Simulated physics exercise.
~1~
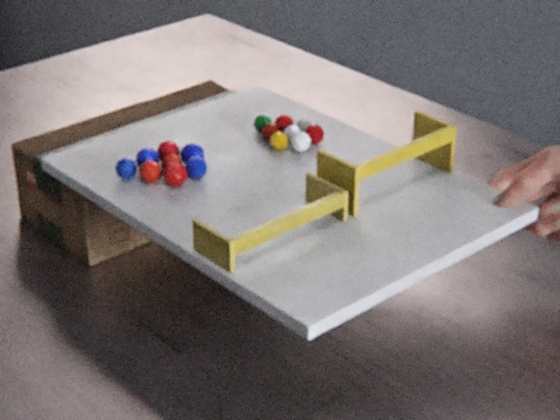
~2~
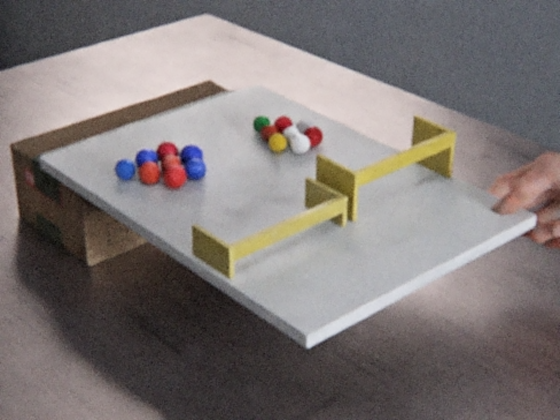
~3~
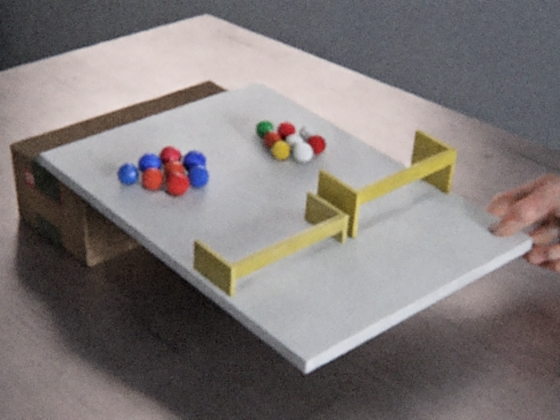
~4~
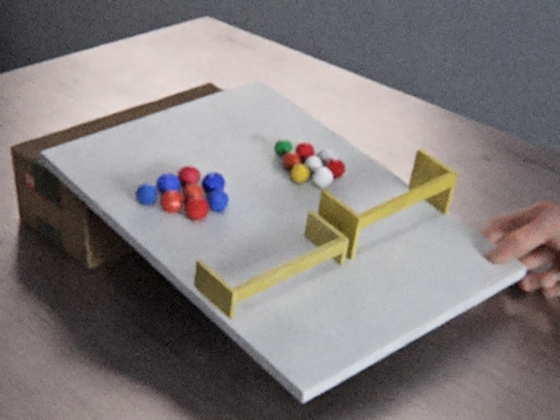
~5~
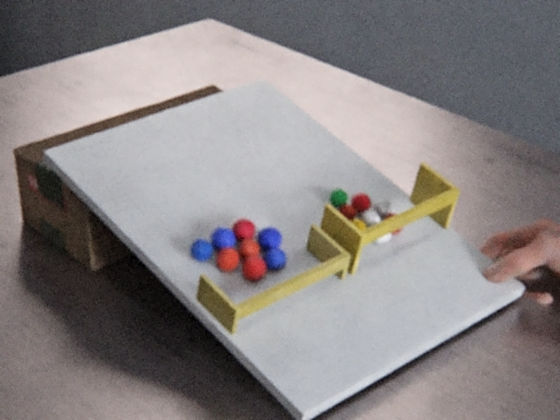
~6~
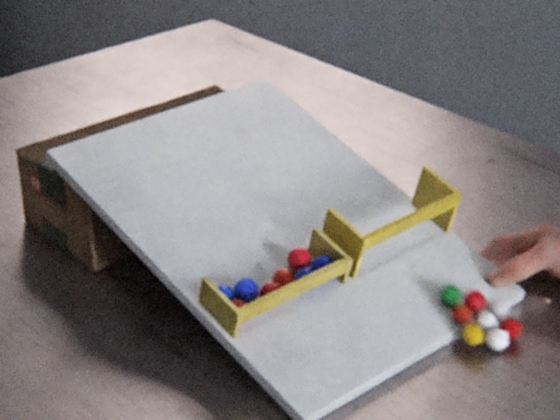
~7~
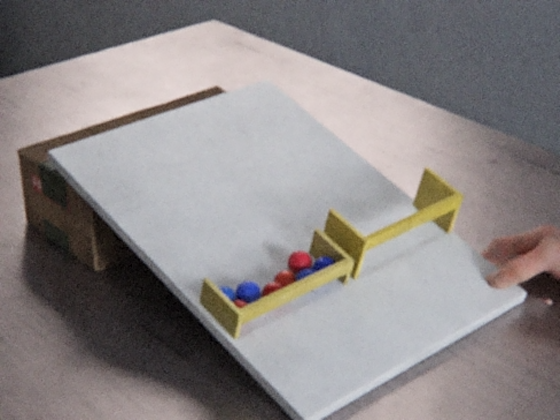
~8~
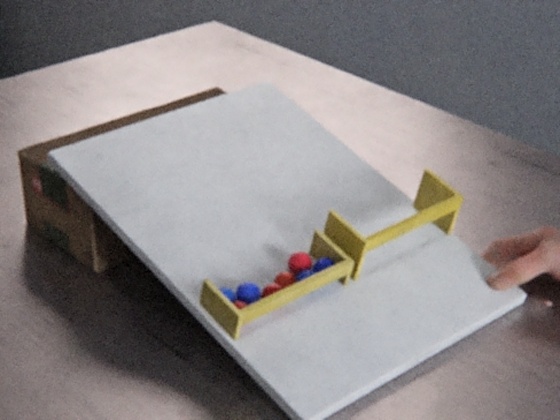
On a brownish tabletop against a dark grey wall, seen from above at a slight angle, a pale board rests on a cardboard box at the left while a hand holds its right end. Red and blue balls sit in a cluster at the left, with a smaller mixed-colour cluster farther back, each facing a yellow bar. The hand lowers its end, and both clusters slide down the steepening board. The mixed balls pass under the far bar and leave the board near the hand. The red and blue balls stop behind the near bar and stay there as the board rests tilted.
